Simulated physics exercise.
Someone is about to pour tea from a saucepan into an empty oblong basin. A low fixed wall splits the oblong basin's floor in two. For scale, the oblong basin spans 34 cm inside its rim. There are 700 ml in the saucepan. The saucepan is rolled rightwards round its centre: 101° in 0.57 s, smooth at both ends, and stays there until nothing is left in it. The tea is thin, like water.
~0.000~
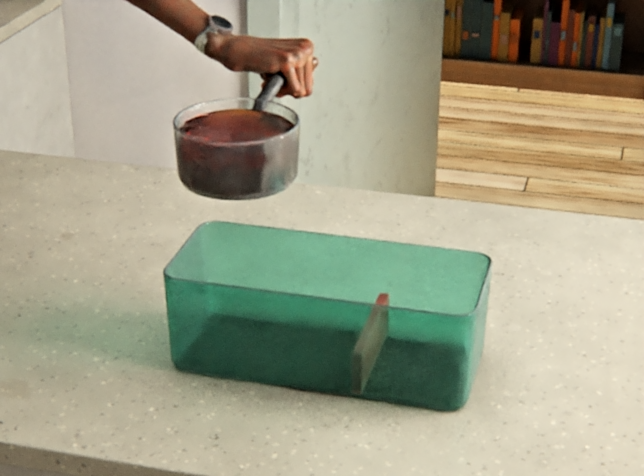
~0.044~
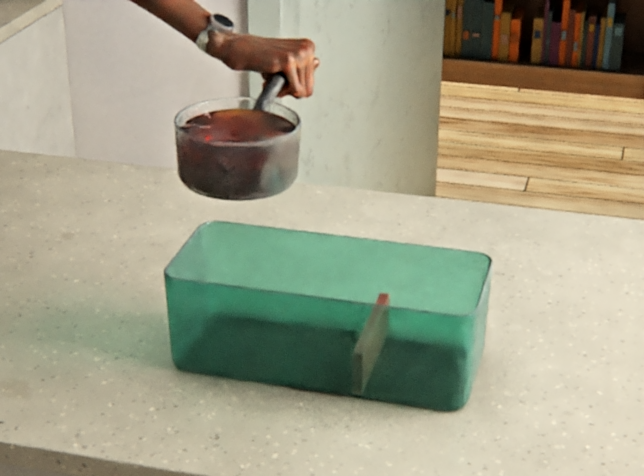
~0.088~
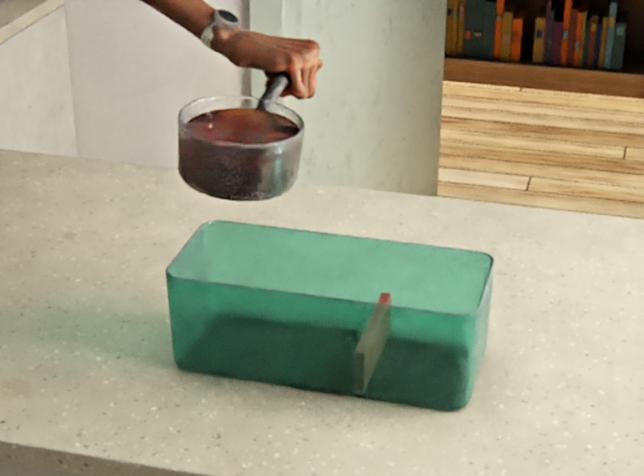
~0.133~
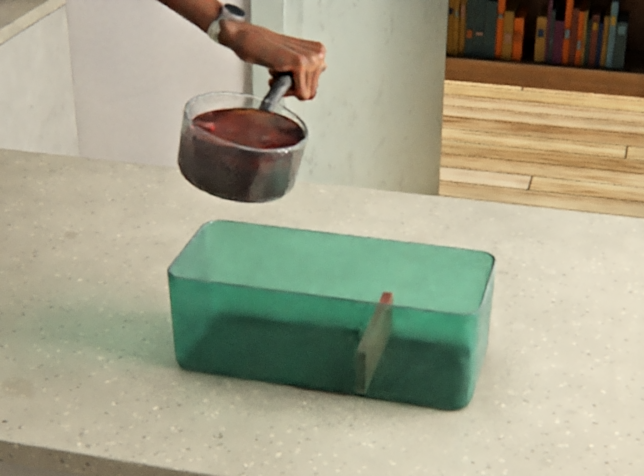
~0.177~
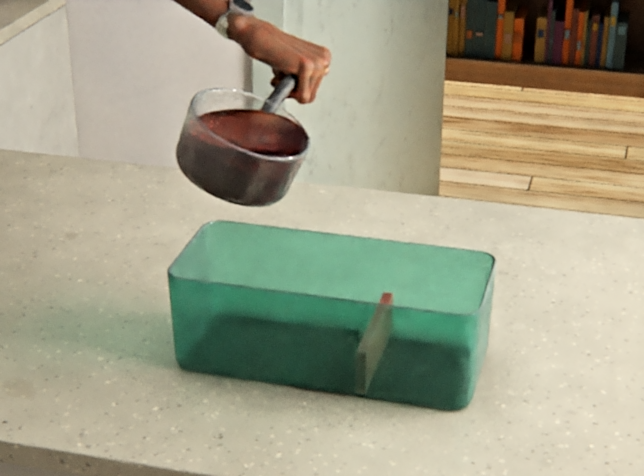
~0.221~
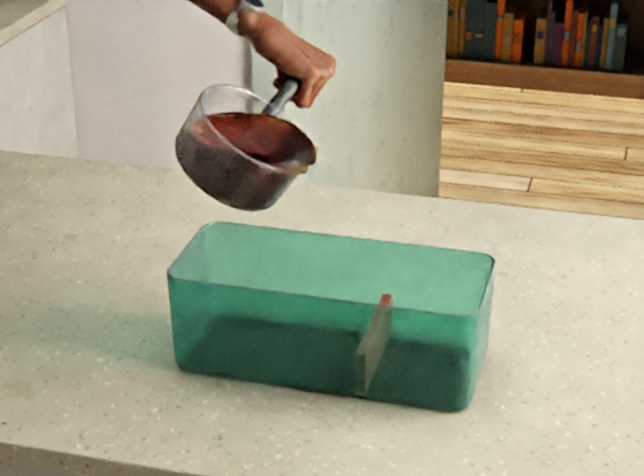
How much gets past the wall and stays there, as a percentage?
Roughly 8 per cent is past the wall.
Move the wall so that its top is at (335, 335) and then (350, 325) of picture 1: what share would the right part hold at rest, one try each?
In turn about 55 and 40 per cent.
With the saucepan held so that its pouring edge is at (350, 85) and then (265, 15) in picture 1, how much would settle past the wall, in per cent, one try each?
First 75, then 5 per cent.
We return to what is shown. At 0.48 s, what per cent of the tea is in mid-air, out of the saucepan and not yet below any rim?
Near 40 in a hundred.
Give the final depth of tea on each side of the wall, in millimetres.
Some 20 mm on the left and 4 mm on the right.
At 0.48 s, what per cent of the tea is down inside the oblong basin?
Near 34 in a hundred.
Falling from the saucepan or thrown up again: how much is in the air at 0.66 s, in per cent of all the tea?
Some 5 per cent.
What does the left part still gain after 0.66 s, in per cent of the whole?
Near 4 in a hundred.
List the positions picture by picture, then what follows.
In the first frame, it leans 0°; its right rim is at (296, 128); the tea meets the walls at (183, 123) and (296, 134); the oblong basin's rim runs from (183, 249) to (484, 286); the wall's top is at (372, 323).
In the second frame, it leans 2°; its right rim is at (298, 130); the tea meets the walls at (183, 122) and (297, 134).
In the third frame, it leans 6°; its right rim is at (301, 134); the tea meets the walls at (186, 121) and (300, 135).
In the fourth frame, it leans 13°; its right rim is at (305, 141); the tea meets the walls at (190, 120) and (304, 136).
In the fifth frame, it leans 22°; its right rim is at (306, 152); the tea meets the walls at (191, 121) and (308, 144); 2 per cent is over the edge.
In the sixth frame, it leans 33°; its right rim is at (305, 165); the tea meets the walls at (186, 122) and (298, 151); 6 per cent is over the edge.
After 0.48 s the tilt is 94° and 24 per cent is still to pour, 32 is left of the wall and 3 right of it.
After 0.66 s the tilt is 101° and 6 per cent is still to pour, 84 is left of the wall and 5 right of it.
After 0.86 s the tilt is 101° and 1 per cent is still to pour, 85 is left of the wall and 7 right of it.
After 1.07 s the tilt is 101° and 0 per cent is still to pour, 87 is left of the wall and 8 right of it.
In the end 87 per cent lies left of the wall, 8 right of it and 5 outside.
